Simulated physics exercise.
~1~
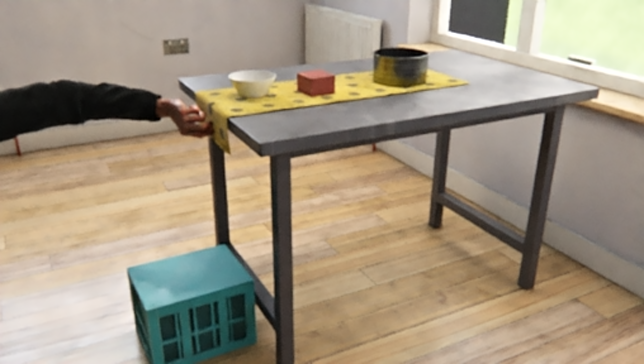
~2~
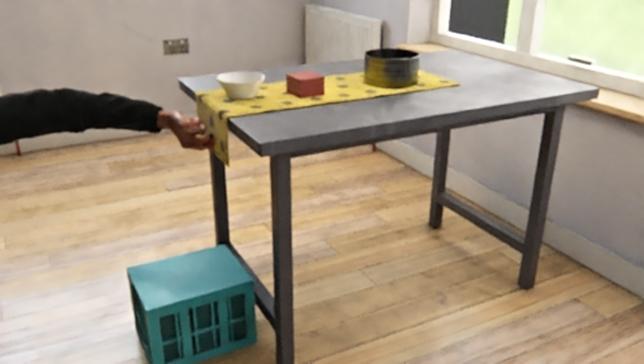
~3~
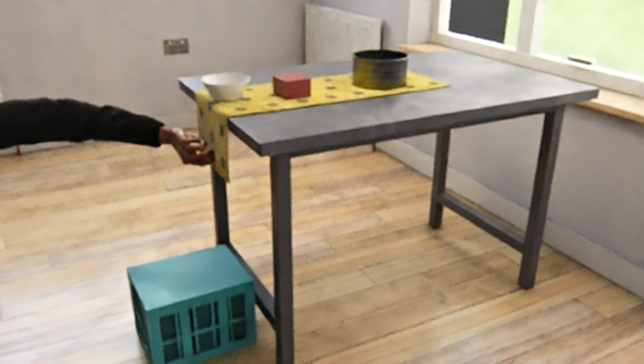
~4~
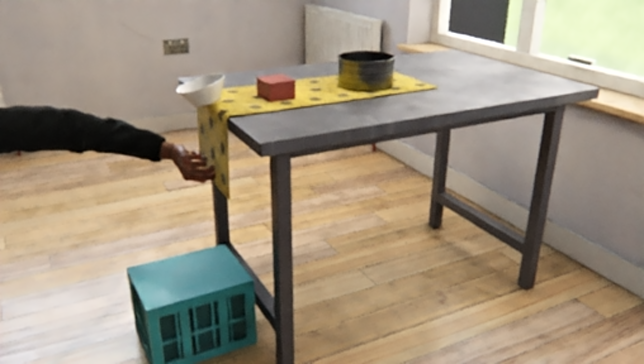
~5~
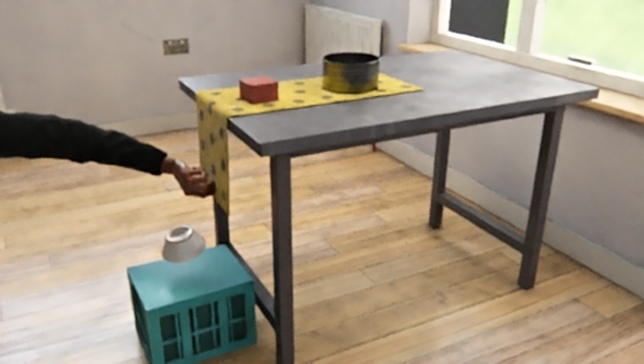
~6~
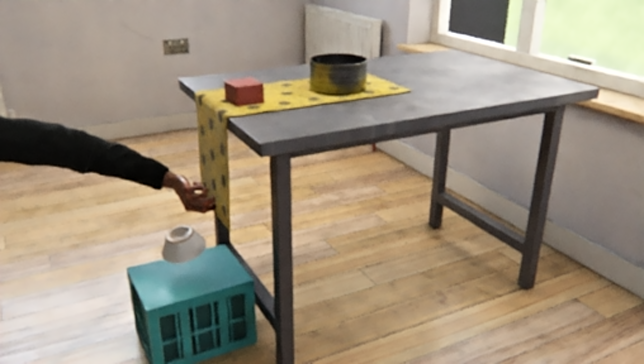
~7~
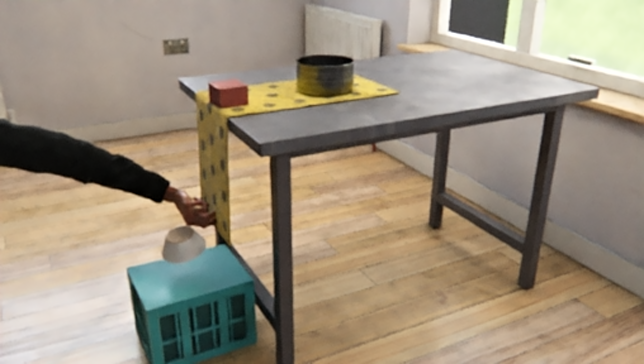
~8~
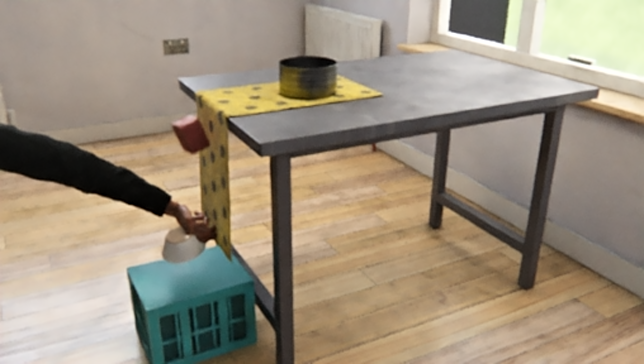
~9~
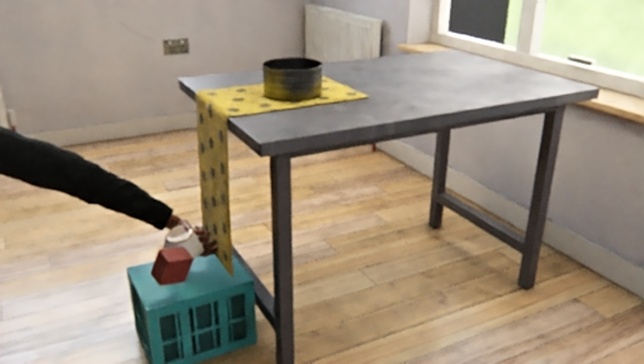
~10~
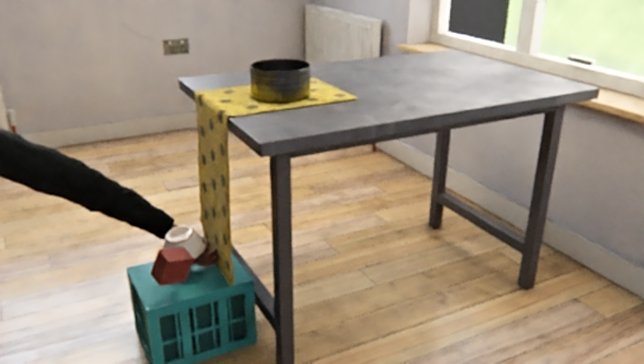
Hand pulling a yellow tablecloth down off a table, sending a white bowl then a red block onto a turquoise crate.
